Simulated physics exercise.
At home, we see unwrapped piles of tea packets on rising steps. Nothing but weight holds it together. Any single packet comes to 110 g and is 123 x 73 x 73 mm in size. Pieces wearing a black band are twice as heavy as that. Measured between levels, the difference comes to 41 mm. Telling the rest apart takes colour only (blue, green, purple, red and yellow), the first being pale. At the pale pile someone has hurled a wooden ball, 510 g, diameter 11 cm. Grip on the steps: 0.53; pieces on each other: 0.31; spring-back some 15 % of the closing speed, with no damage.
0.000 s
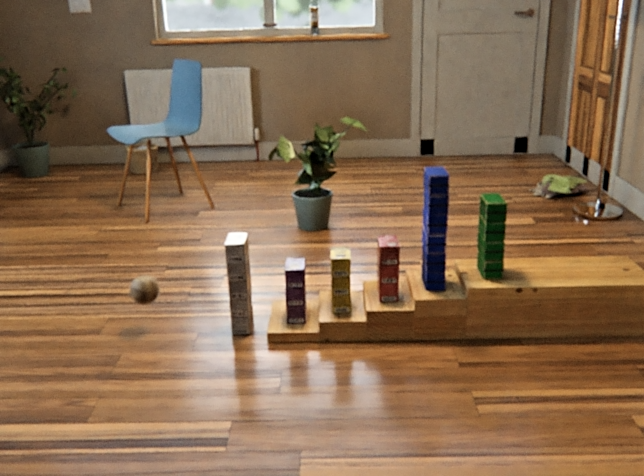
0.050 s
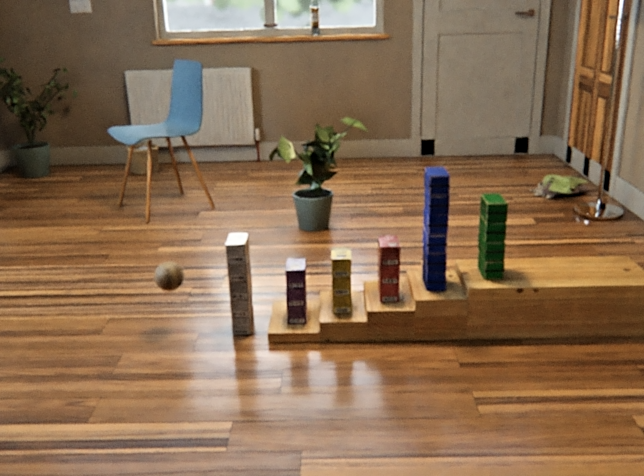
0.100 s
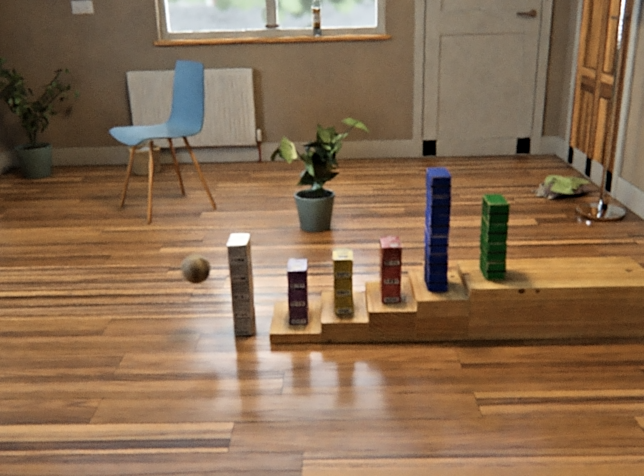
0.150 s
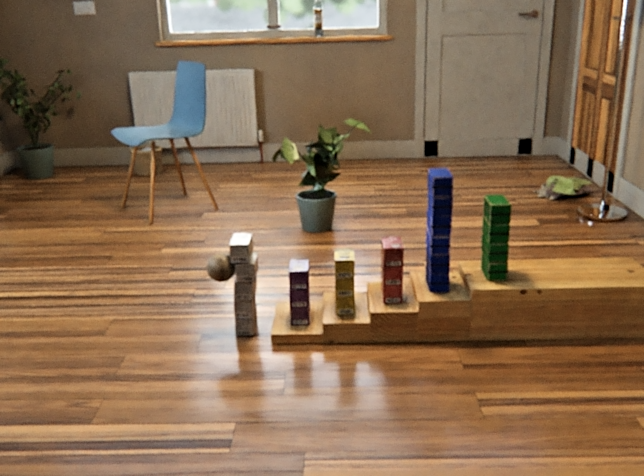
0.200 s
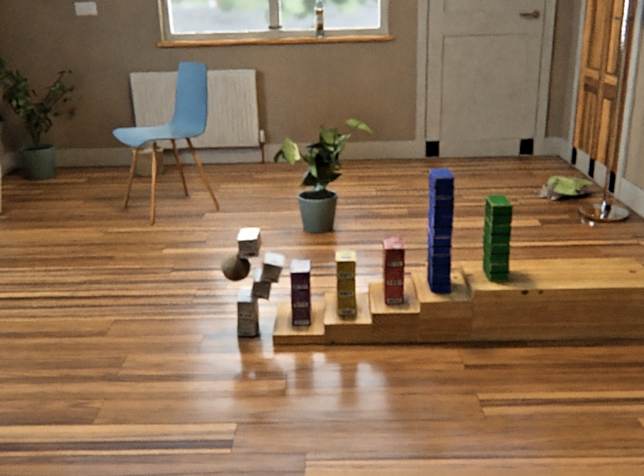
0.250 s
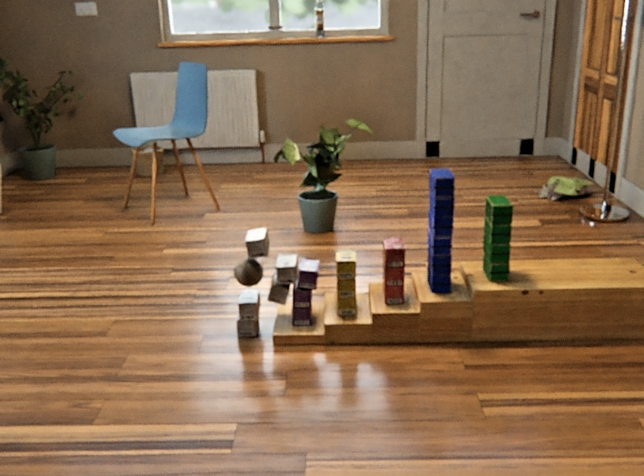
In a room, a wooden ball flies right and knocks pale packets into a purple pile.
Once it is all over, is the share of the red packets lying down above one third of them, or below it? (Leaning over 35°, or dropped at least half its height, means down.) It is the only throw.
The share is below one third.
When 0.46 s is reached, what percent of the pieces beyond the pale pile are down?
It's 0 percent at that point.
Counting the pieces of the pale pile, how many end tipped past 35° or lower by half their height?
Exactly 3 of the pale pieces.
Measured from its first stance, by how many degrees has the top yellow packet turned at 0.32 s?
My estimate is close to 0°.
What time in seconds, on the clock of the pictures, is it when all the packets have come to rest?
At around 1.5 s.
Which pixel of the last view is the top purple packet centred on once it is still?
Last frame, centre at roughly (352, 281).
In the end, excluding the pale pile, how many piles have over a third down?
0 of them.
Around 0.32 s, 0 of the pale pile down; none of the 3 red packets down (0 of 19 in all colours); top red packet unmoved; top purple packet tipped 12°.
Around 0.46 s, 2 of the pale pile down; none of the 3 red packets down (0 of 19 in all colours); top red packet unmoved; top purple packet tipped 8°.
Around 1.16 s, 3 of the pale pile down; none of the 3 red packets down (0 of 19 in all colours); top red packet tipped 20°; top yellow packet tipped 19°, 31 mm lower.
Finally (1.9 s), 3 of the pale pile down; none of the 3 red packets down (0 of 19 in all colours); top red packet tipped 20°; top yellow packet tipped 19°, 31 mm lower. That is 0 per cent. Seen by the last camera, middles, top red packet near (417, 253), top yellow packet near (383, 270).
